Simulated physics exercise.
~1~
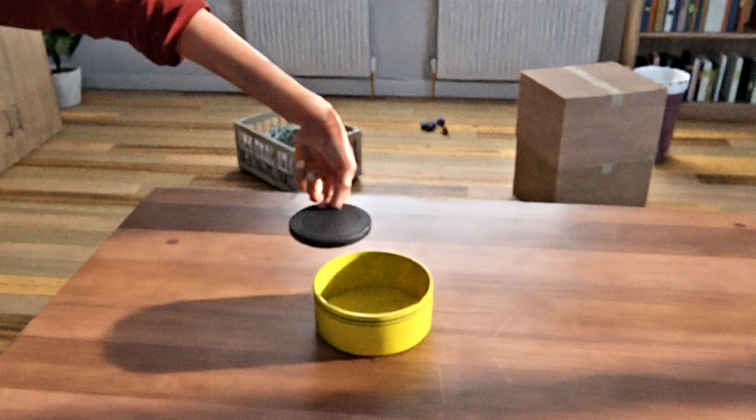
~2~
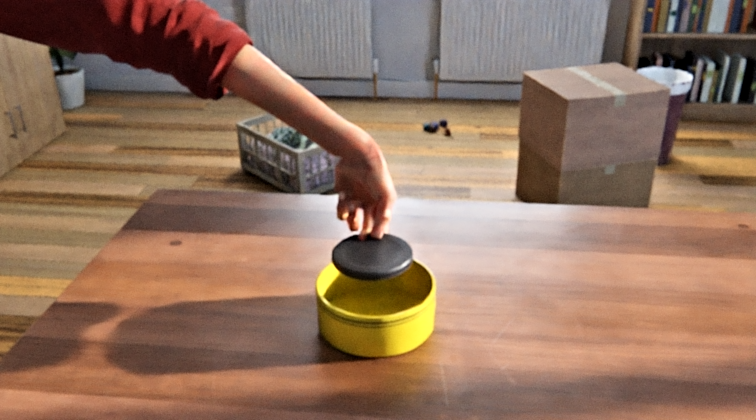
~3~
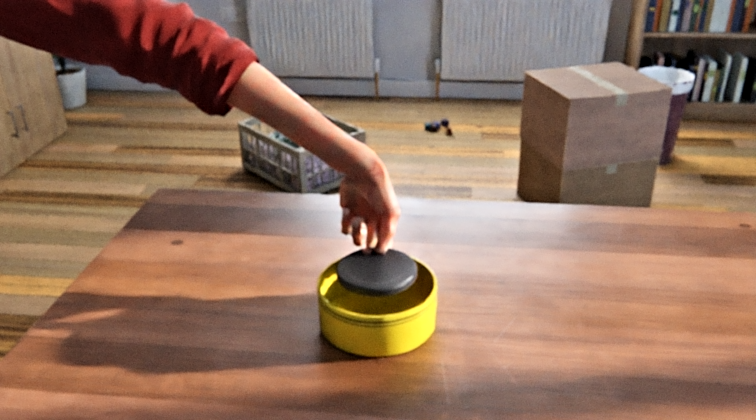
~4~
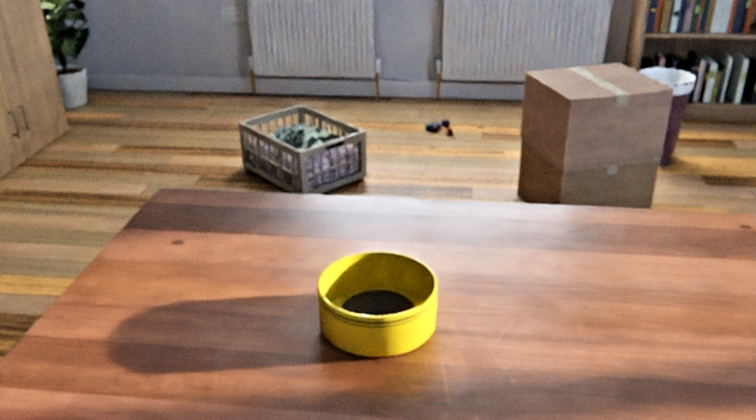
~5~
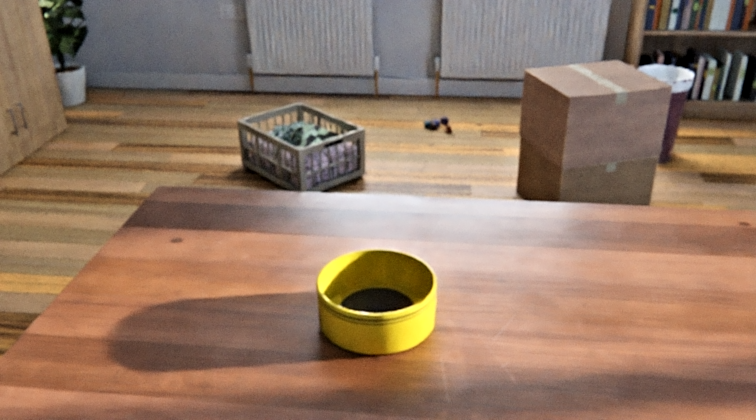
A flat black coaster hangs from the fingers of a hand in a red sleeve, reaching in from the upper left over a brown wooden table, seen from slightly above by a gently swaying camera. An open, round yellow container stands near the middle of the table, with a crate, cardboard boxes and a purple bin on the wooden floor behind. The hand carries the coaster right and down until it is over the container, then lowers it to the opening. The hand lets go and withdraws. The coaster, too small to cover the opening, drops inside and rests there.
